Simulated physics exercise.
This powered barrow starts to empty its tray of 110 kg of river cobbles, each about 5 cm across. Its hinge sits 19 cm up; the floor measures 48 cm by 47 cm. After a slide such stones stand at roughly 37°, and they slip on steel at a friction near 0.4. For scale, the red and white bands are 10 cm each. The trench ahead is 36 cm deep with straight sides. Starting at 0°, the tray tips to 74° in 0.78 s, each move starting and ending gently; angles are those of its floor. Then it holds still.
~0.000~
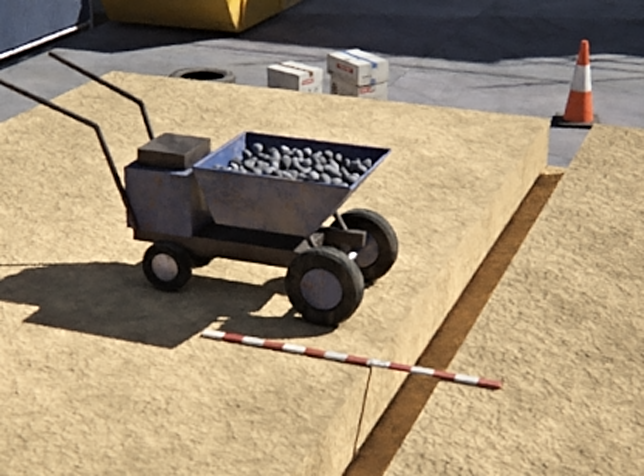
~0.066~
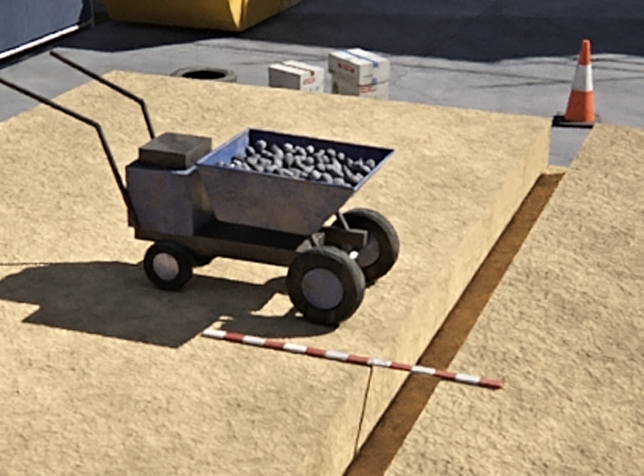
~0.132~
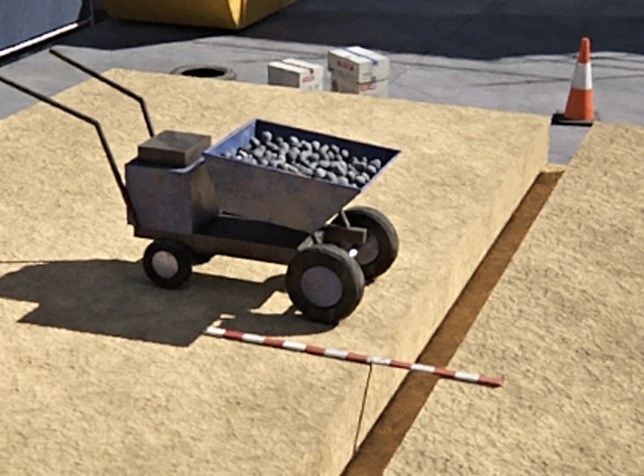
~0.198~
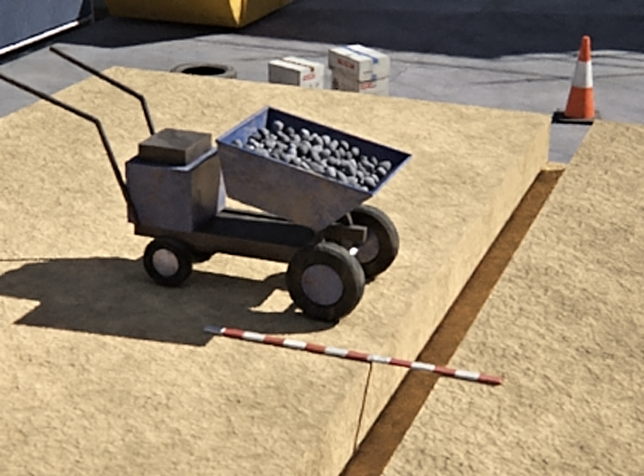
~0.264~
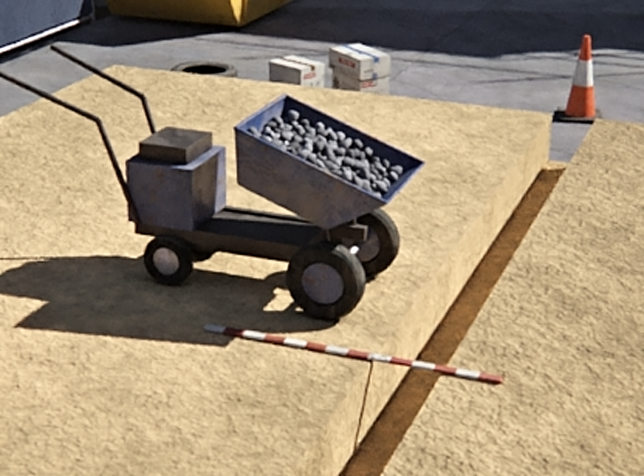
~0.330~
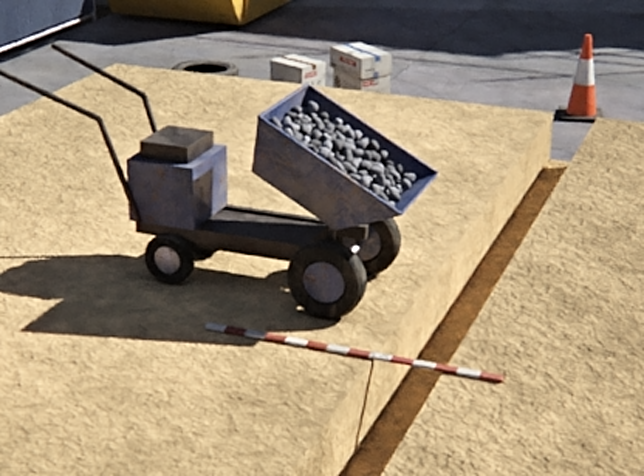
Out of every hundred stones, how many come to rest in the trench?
Roughly 31 per cent ends in the trench.
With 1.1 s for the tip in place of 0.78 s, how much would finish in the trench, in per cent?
Then about 40 per cent.
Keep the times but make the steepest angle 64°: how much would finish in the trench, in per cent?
It would be near 45 per cent.
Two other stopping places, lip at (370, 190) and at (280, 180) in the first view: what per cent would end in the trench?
First some 15, then 90 per cent.
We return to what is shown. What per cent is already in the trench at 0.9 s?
About 10 per cent by then.
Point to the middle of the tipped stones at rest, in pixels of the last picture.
Near (517, 317).
After 0.6 s the floor is at 62°; 100 % in the tray; the foremost stones are at (439, 250).
After 0.9 s the floor is at 74°; 58 % in the tray, 8 % in the trench, 34 % past the trench; the foremost stones are at (534, 326).
After 1.2 s the floor is at 74°; 14 % in the tray, 18 % in the trench, 69 % past the trench; the foremost stones are past the picture's edge.
After 3.2 s the floor is at 74°; 0 % in the tray, 31 % in the trench, 69 % past the trench; the foremost stones are past the picture's edge.
